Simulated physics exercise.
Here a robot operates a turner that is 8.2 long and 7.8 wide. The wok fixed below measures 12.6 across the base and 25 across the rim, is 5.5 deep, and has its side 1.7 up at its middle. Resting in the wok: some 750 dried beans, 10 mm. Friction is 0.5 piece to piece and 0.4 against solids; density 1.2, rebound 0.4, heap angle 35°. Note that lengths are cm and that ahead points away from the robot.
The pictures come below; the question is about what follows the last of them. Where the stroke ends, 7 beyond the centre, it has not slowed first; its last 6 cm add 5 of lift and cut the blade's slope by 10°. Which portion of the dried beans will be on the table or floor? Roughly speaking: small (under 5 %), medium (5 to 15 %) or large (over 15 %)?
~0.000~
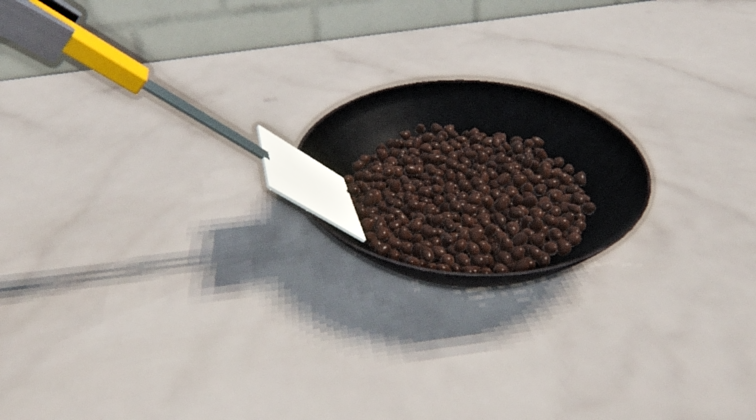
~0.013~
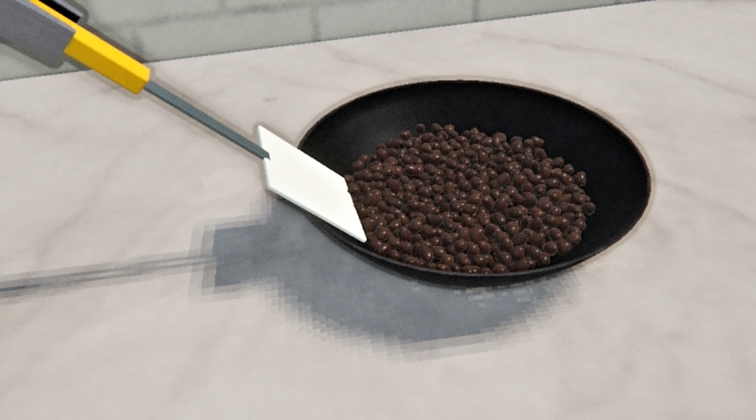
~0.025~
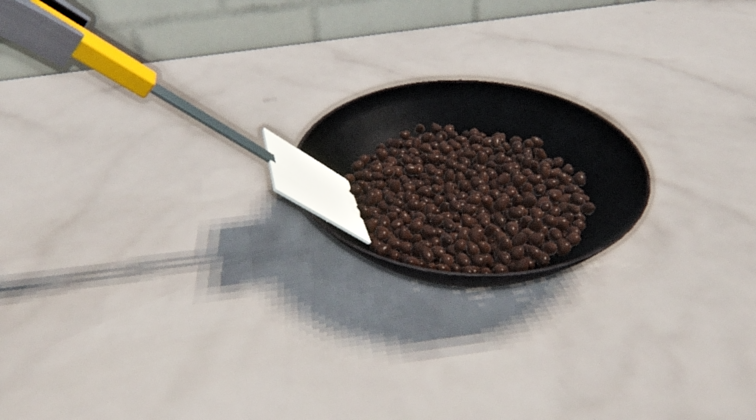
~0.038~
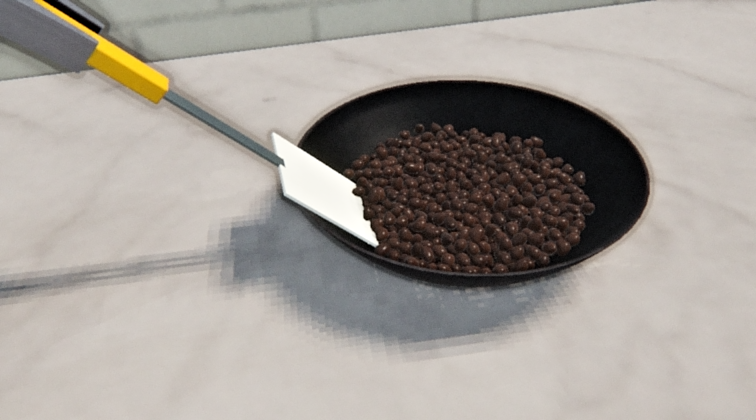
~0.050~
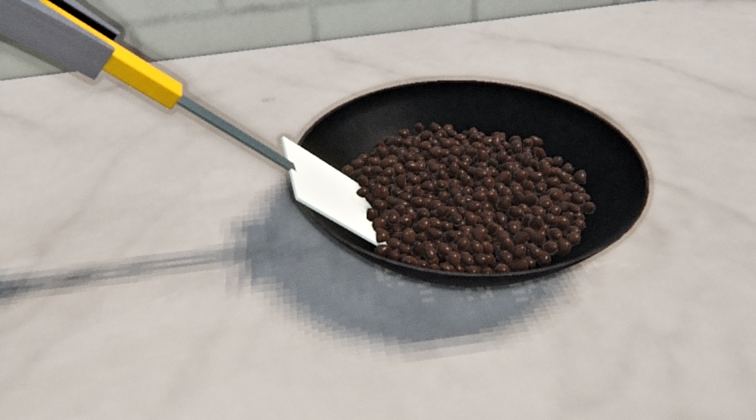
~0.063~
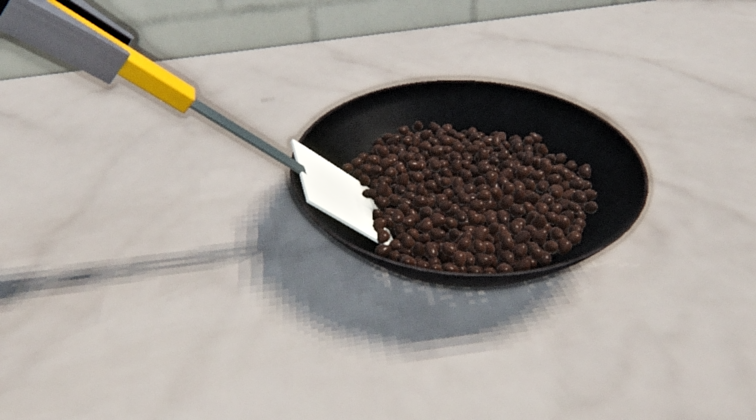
Roughly, medium, from 5 to 15 %.
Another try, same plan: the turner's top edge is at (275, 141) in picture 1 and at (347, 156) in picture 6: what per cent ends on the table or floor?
It comes to something like 25 %, give or take.
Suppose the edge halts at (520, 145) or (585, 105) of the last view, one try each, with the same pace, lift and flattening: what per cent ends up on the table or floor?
0 % and 25 %.
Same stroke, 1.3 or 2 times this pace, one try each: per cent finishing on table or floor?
Around 20 per cent and around 25 per cent.
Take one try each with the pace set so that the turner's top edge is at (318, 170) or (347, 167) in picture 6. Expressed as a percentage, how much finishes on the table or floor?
Try one roughly 15 per cent; try two roughly 25 per cent.
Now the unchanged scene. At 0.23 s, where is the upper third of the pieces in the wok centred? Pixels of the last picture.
Near (547, 155).
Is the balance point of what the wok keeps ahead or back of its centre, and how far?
Ahead of centre, near 4.0 centimetres.
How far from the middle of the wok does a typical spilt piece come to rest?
About 20 centimetres.
After 0.15 s, sloping 45°, highest piece 5 above the table; 750 in the wok.
After 0.23 s, sloping 41°, highest piece 7 above the table; 750 in the wok.
After 0.48 s, sloping 35°, highest piece 7 above the table; 681 in the wok, 49 on the table or floor, 20 on the blade or in flight.
After 1.53 s, sloping 35°, highest piece 7 above the table; 677 in the wok, 73 on the table or floor.
In the end, 677 in the wok, 73 on the table or floor. That is 10 % on the table or floor.
